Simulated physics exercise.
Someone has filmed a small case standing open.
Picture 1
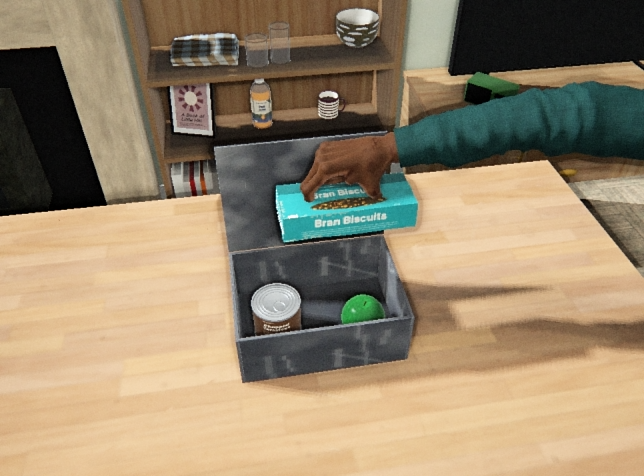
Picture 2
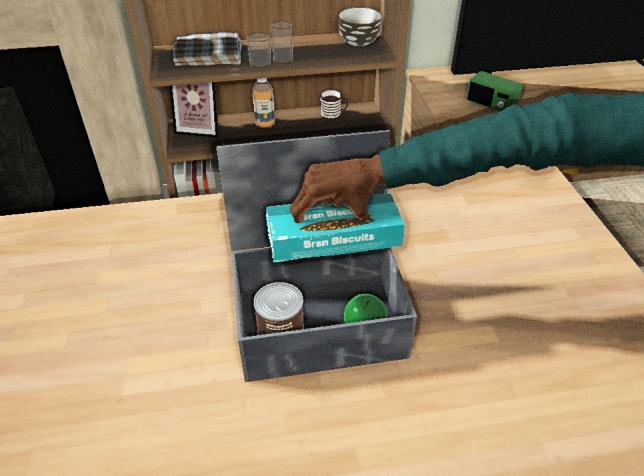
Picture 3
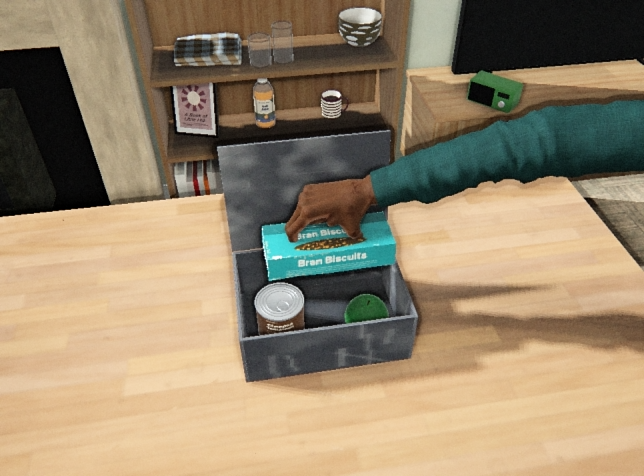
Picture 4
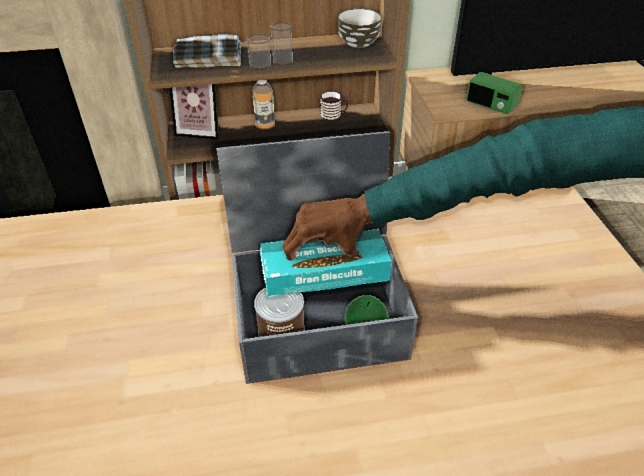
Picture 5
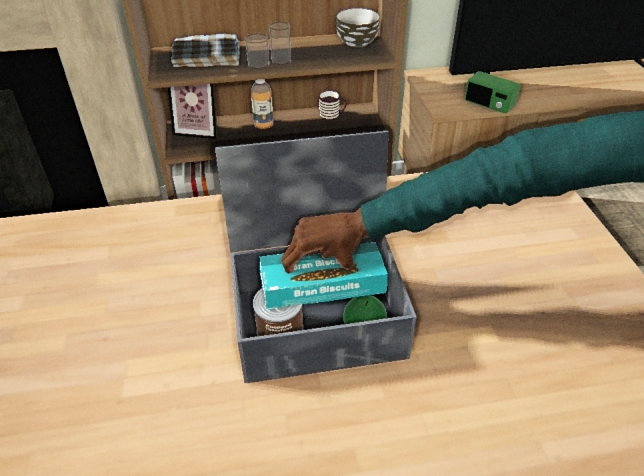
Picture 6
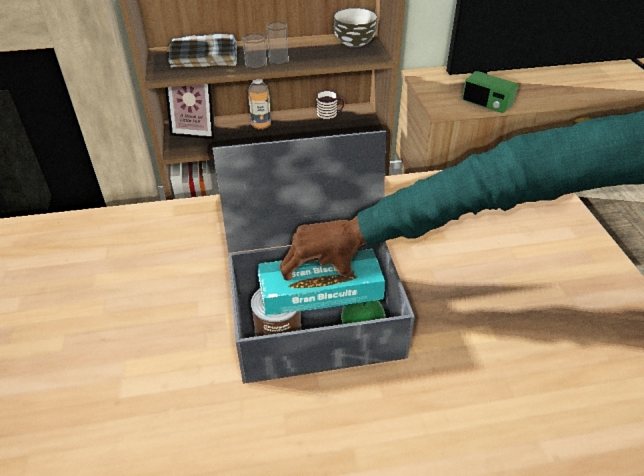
In a room with a dark fireplace and wooden shelves behind, a pale wooden tabletop is seen from slightly above. An open grey case holds a brown can with a silver lid at left and a round green item at right, while a hand in a teal sleeve grips a turquoise biscuit carton above. The hand lowers the carton slightly leftward into the case, as the view shifts very slightly.
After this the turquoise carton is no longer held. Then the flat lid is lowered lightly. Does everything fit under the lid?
Outcome: The lid shuts flat.
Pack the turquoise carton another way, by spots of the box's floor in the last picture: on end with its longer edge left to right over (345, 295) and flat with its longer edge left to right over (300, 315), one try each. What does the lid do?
First try: It is held up; second try: It shuts flat.
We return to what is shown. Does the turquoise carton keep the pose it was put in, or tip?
It tips.
Then, 1.20 s on from there, lid starting down; turquoise carton on its side near (320, 279); green apple shifted a little.
Then, 1.80 s on from there, lid 35° above the rim; turquoise carton on its side near (320, 279); green apple shifted a little.
In the end, lid shut; toppled in the box, turquoise carton; the other 2 unmoved. At the end, from the last picture's camera, turquoise carton near (320, 279).
